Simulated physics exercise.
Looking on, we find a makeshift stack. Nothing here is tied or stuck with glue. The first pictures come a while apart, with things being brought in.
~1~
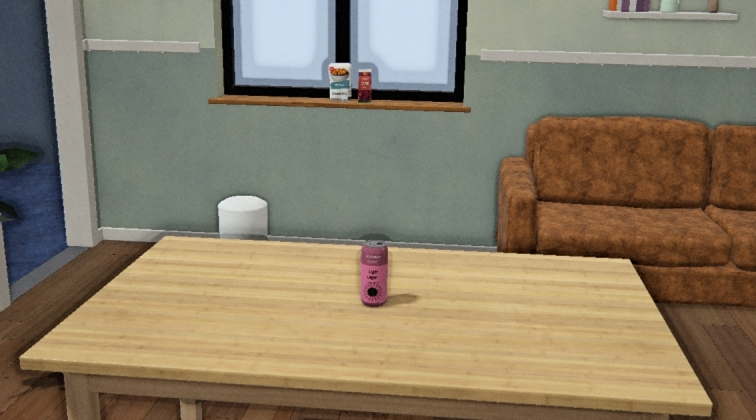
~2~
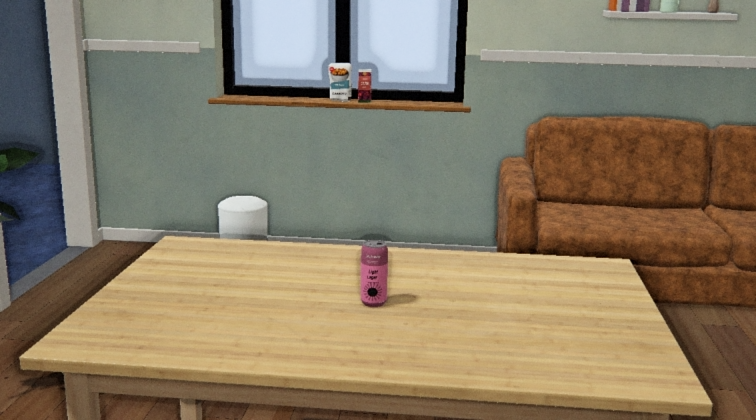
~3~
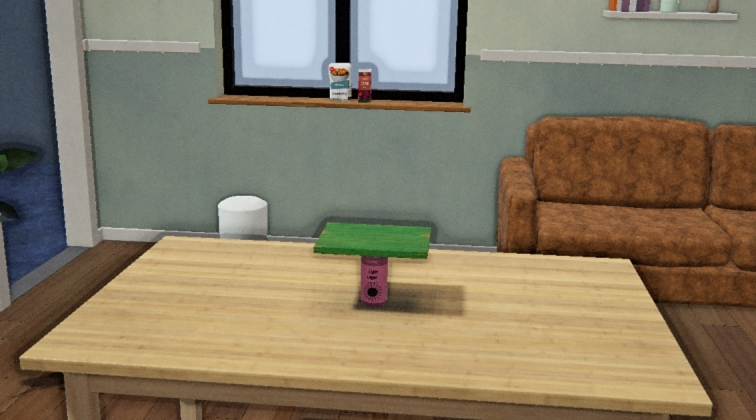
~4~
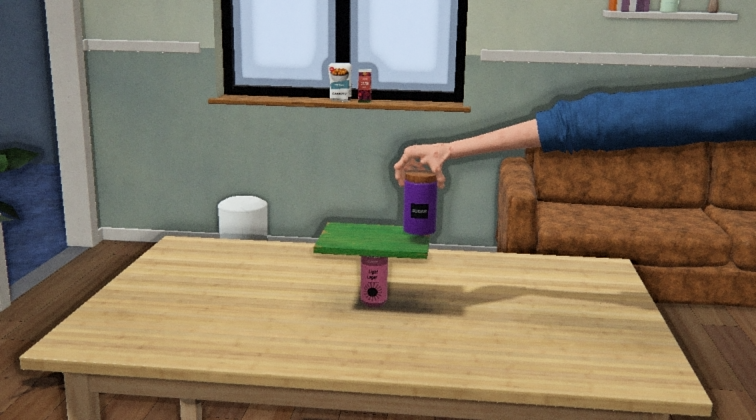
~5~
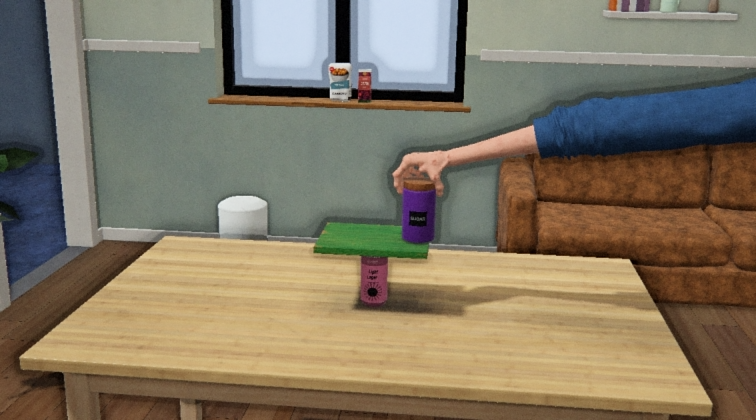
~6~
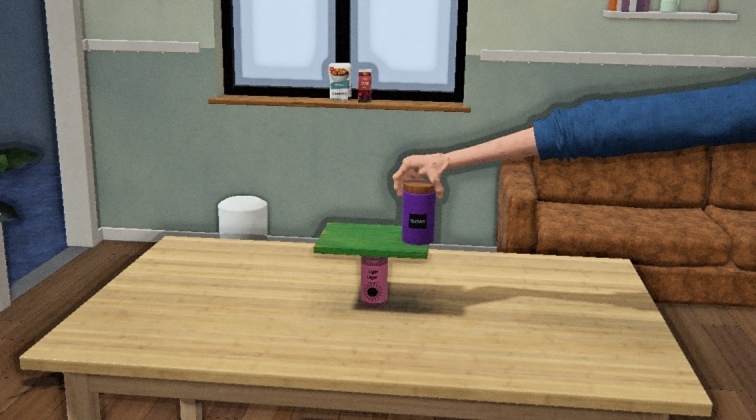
A hand lowers a purple jar onto the right end of a green board atop a pink container.
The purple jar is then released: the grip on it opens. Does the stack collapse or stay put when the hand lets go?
It collapses.
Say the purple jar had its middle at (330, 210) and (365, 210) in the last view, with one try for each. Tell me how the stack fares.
Well, the first time the stack comes down, and the second time it stays put.
Then, 0.30 s on from there, purple jar now fallen; green board turned 34° from how it was put.
Then, 0.50 s on from there, green board now fallen.
Then, 0.60 s on from there, things are still on the move.
Then, 0.90 s on from there, as before.
In the end, fallen, green board and purple jar; pink can unmoved. The stack gives way.
